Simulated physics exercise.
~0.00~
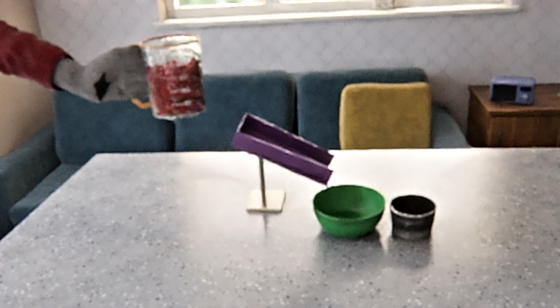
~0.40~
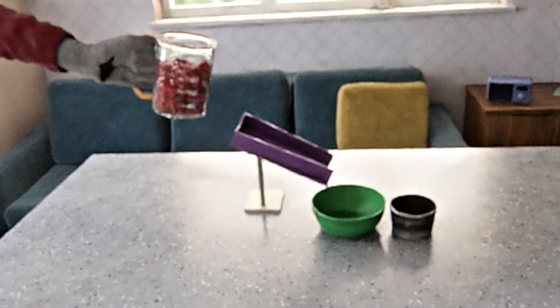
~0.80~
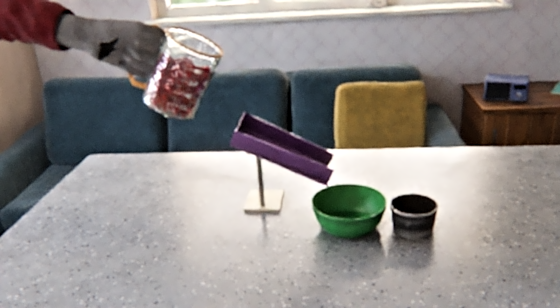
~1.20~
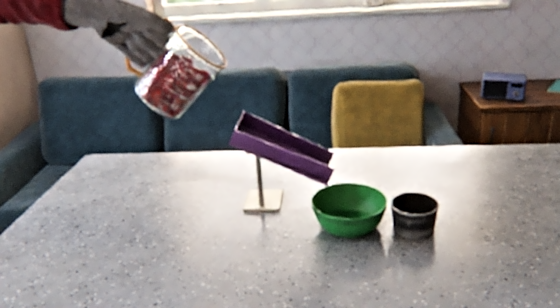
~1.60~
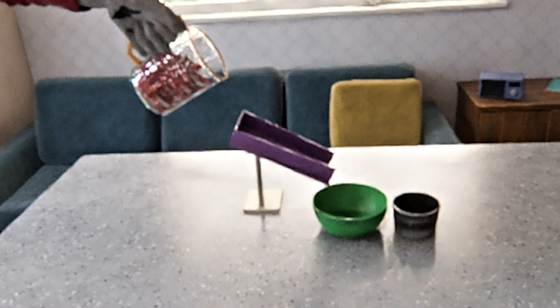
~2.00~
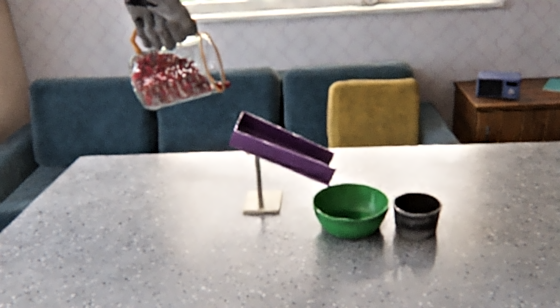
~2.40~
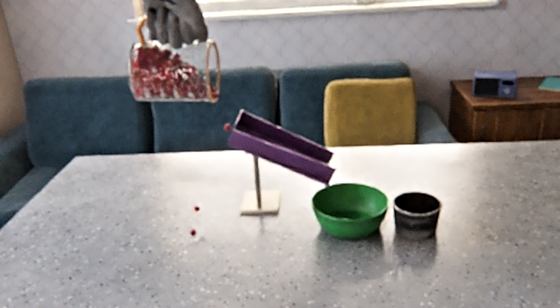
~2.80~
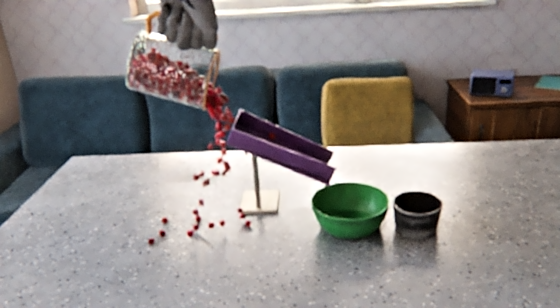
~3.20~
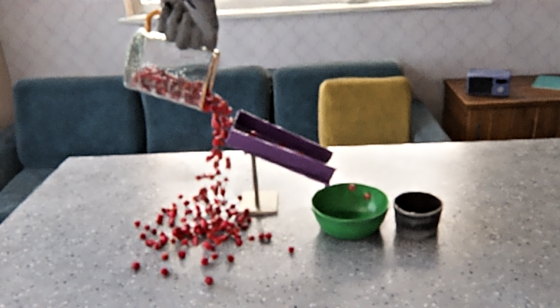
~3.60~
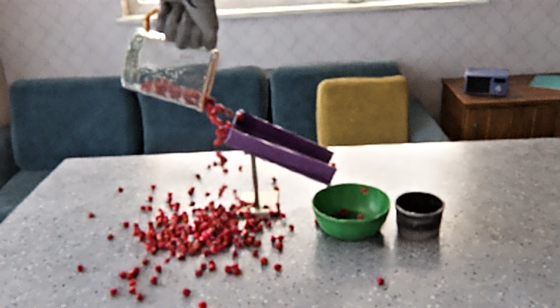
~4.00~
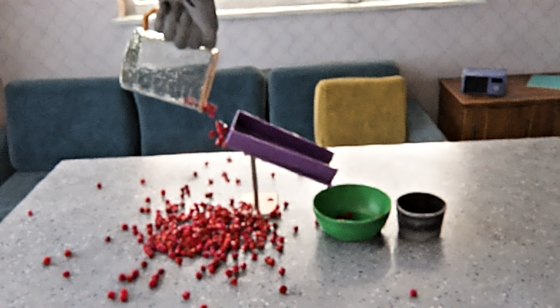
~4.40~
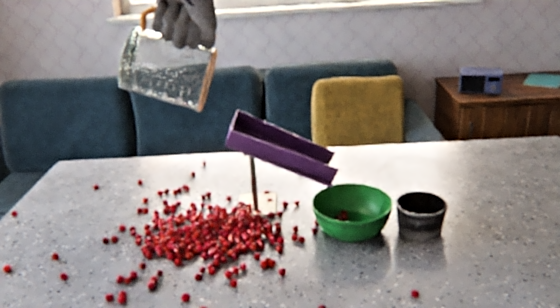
In the video, a gloved hand tips a clear jug of red cranberries above a purple sloping chute; most spill onto the gray table around its stand, while a few reach the green bowl, leaving the jug empty and the black dish beside the bowl without any visible berries.
